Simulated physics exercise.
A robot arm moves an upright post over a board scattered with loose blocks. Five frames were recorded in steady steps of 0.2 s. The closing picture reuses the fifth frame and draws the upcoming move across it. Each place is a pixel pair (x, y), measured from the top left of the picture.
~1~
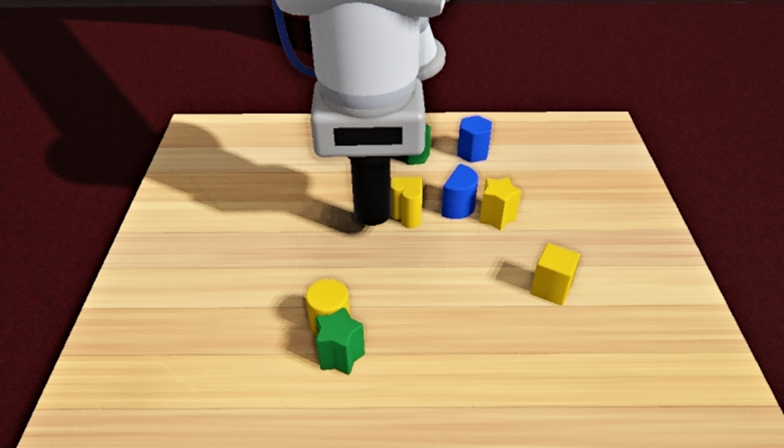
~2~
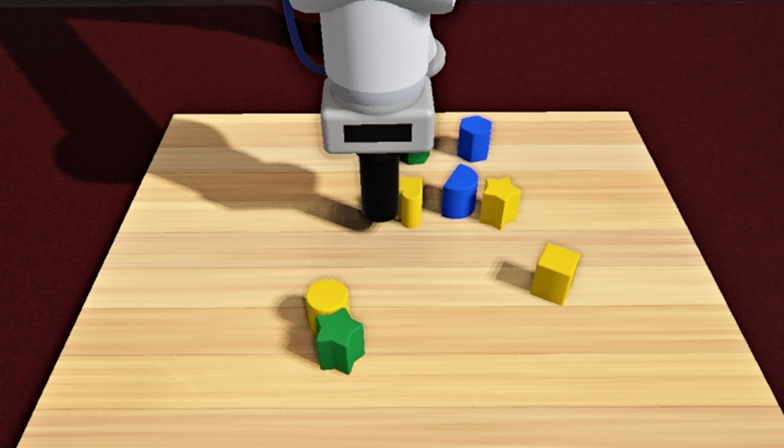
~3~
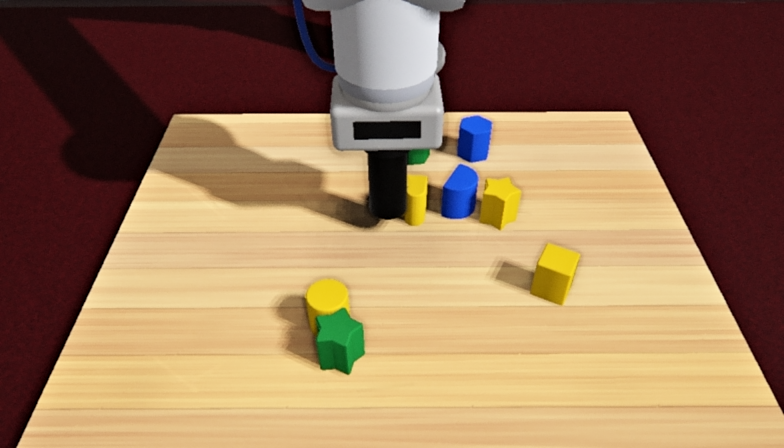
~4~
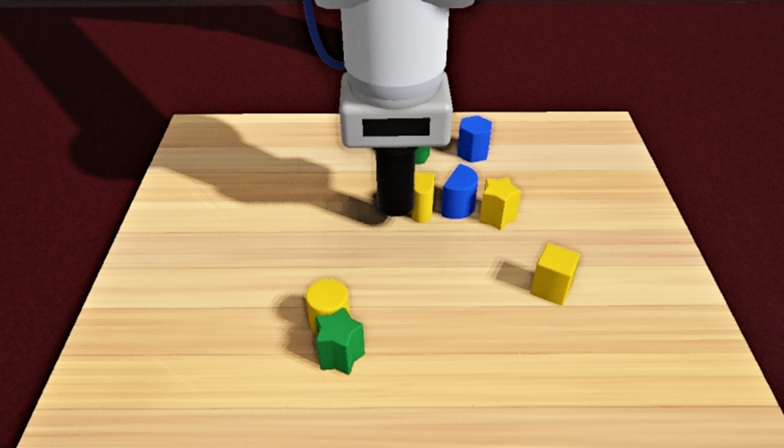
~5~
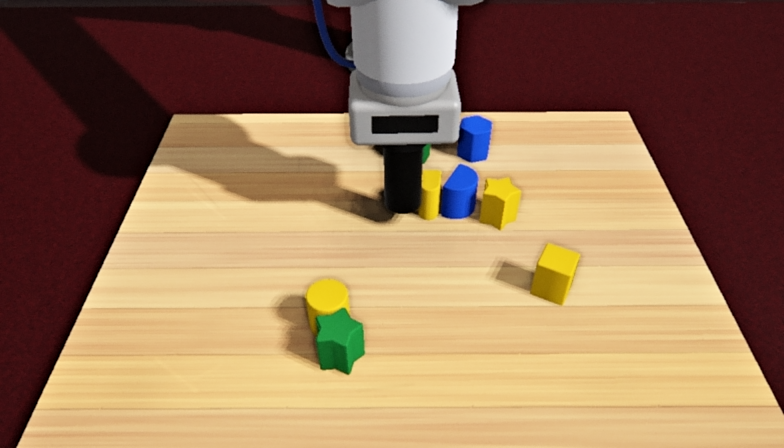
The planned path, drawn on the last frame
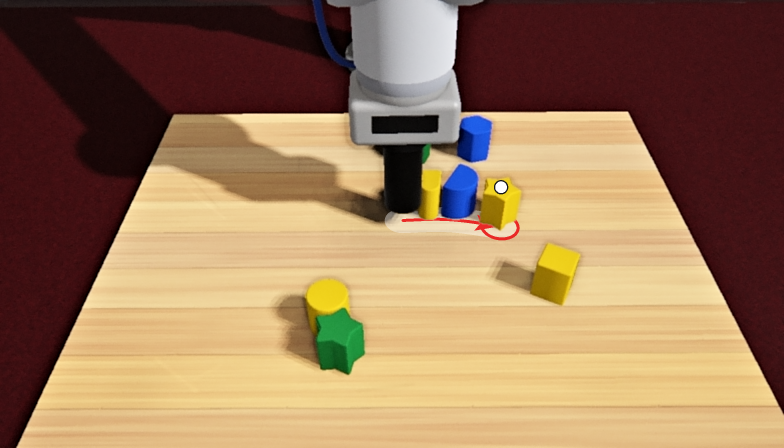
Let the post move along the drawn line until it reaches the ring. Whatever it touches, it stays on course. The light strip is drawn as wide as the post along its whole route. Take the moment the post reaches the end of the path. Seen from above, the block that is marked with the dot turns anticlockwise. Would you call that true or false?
The statement is incorrect.
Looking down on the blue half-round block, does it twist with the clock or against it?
I'd predict that, seen from above, the blue half-round block rotates counter-clockwise.
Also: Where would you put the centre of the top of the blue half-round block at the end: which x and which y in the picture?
I'd expect the centre of its top face to be at (495, 171).
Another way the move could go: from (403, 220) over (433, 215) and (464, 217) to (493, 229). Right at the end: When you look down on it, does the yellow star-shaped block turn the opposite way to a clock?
No, it doesn't check out.
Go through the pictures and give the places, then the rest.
The first picture shows lower end of the post at (373, 214), tops of blocks, yellow heart-shaped block at (408, 185), blue half-round block at (462, 177), yellow star-shaped block at (501, 187), yellow square piece at (559, 258).
The second picture shows post at (380, 211), blocks as before.
The third picture shows post at (388, 208), yellow heart-shaped block at (412, 183).
The fourth picture shows post at (396, 205), yellow heart-shaped block at (419, 180).
The fifth picture shows post at (403, 202), yellow heart-shaped block at (426, 178), blue half-round block at (462, 177), yellow star-shaped block at (501, 187), yellow square piece at (559, 258).
The drawn path runs from (403, 220) over (451, 220) to (500, 226); the dot is on the yellow star-shaped block.
What follows on the original path. Halfway along, post at (453, 202); yellow heart-shaped block at (449, 170), turned 50° anticlockwise; blue half-round block at (483, 173), turned 25° anticlockwise; yellow star-shaped block at (508, 187), turned 25° clockwise.
At the end, post at (503, 208); yellow heart-shaped block at (449, 170), turned 50° anticlockwise; blue half-round block at (495, 171), turned 85° anticlockwise; yellow star-shaped block at (534, 188), turned 35° clockwise; yellow square piece not moved.
